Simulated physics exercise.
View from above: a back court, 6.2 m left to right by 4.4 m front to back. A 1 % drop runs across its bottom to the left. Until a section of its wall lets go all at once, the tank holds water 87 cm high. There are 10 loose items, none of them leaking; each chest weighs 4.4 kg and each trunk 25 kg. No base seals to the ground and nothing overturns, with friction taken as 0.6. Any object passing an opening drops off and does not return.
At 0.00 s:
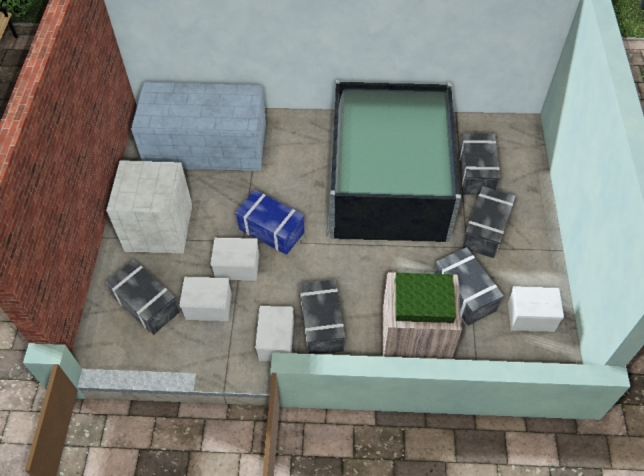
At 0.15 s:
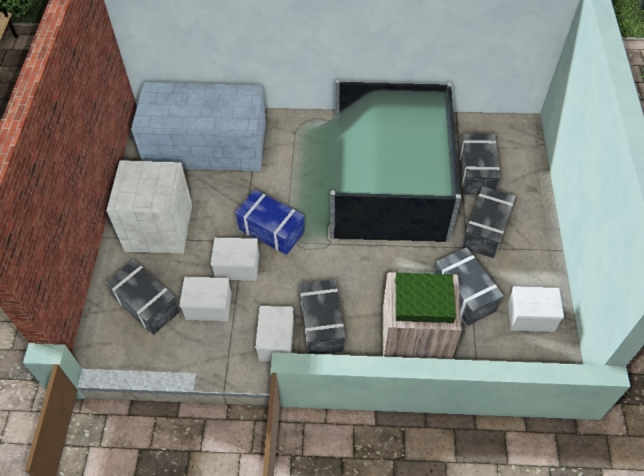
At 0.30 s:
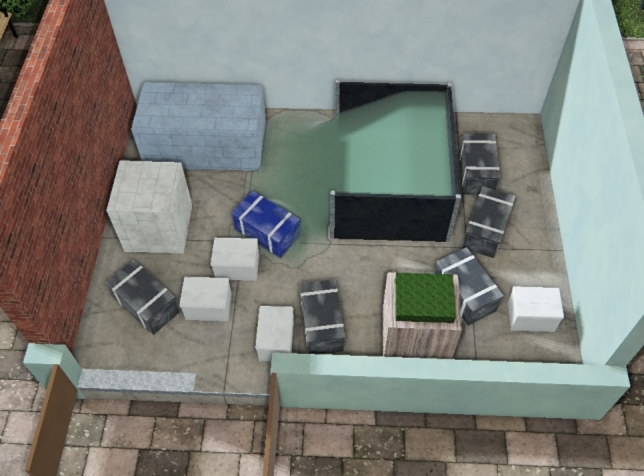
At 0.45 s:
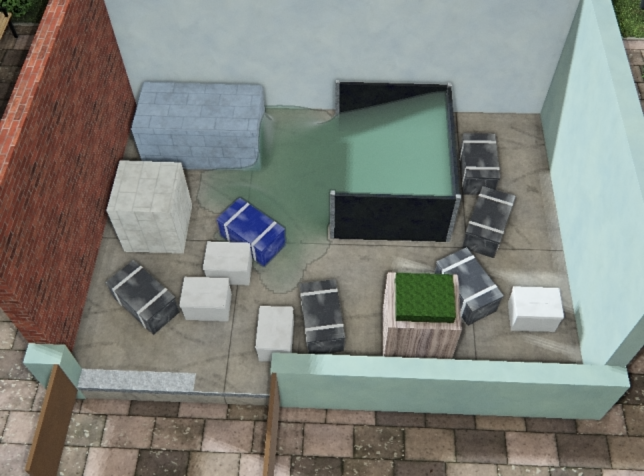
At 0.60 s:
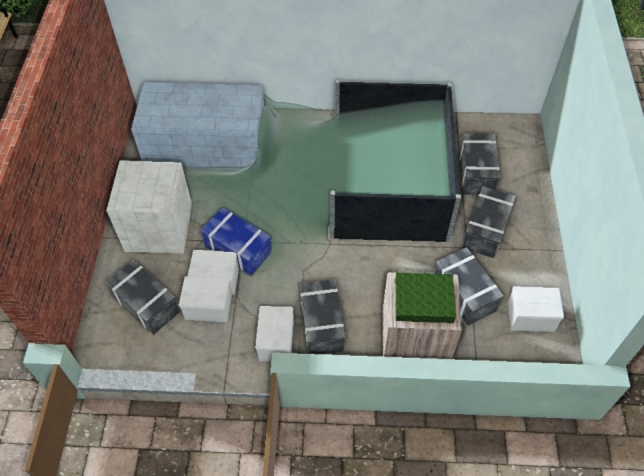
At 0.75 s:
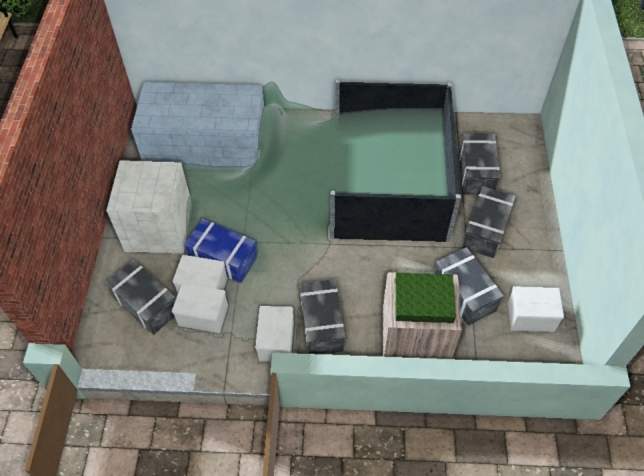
To begin with, greenish water fills a dark-walled tank in a walled court scattered with boxes and trunks. The tank's left side opens and water spreads leftward across the floor, then the blue trunk slides down and left, pushing a small white block against another as water reaches the large blocks.
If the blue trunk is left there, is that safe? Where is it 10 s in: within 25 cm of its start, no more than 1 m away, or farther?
It is more than 1 m from its start.
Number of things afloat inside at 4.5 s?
At that moment it comes to 2.
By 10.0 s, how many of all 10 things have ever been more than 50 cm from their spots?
Result: 5.
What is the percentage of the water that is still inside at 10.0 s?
About 44 in a hundred parts of the water.
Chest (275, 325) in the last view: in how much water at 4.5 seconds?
About 4 cm.
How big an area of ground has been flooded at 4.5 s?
Somewhere about 20 m2, give or take.
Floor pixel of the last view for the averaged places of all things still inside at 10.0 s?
I'd put it close to (425, 280) in the last view.
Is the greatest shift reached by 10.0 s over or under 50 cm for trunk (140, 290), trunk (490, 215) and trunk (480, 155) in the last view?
Taking them in order: Exceeded, fell shy and fell shy.
After 2.0 s the blue trunk is near (150, 368), 2.5 m from its start, afloat; 2 of 10 are out; 2 afloat.
After 4.5 s the blue trunk has gone out; 3 of 10 are out; 2 afloat.
After 7.0 s the blue trunk has gone out; 4 of 10 are out; 2 afloat.
After 10.0 s the blue trunk has gone out; 4 of 10 are out; 2 afloat.
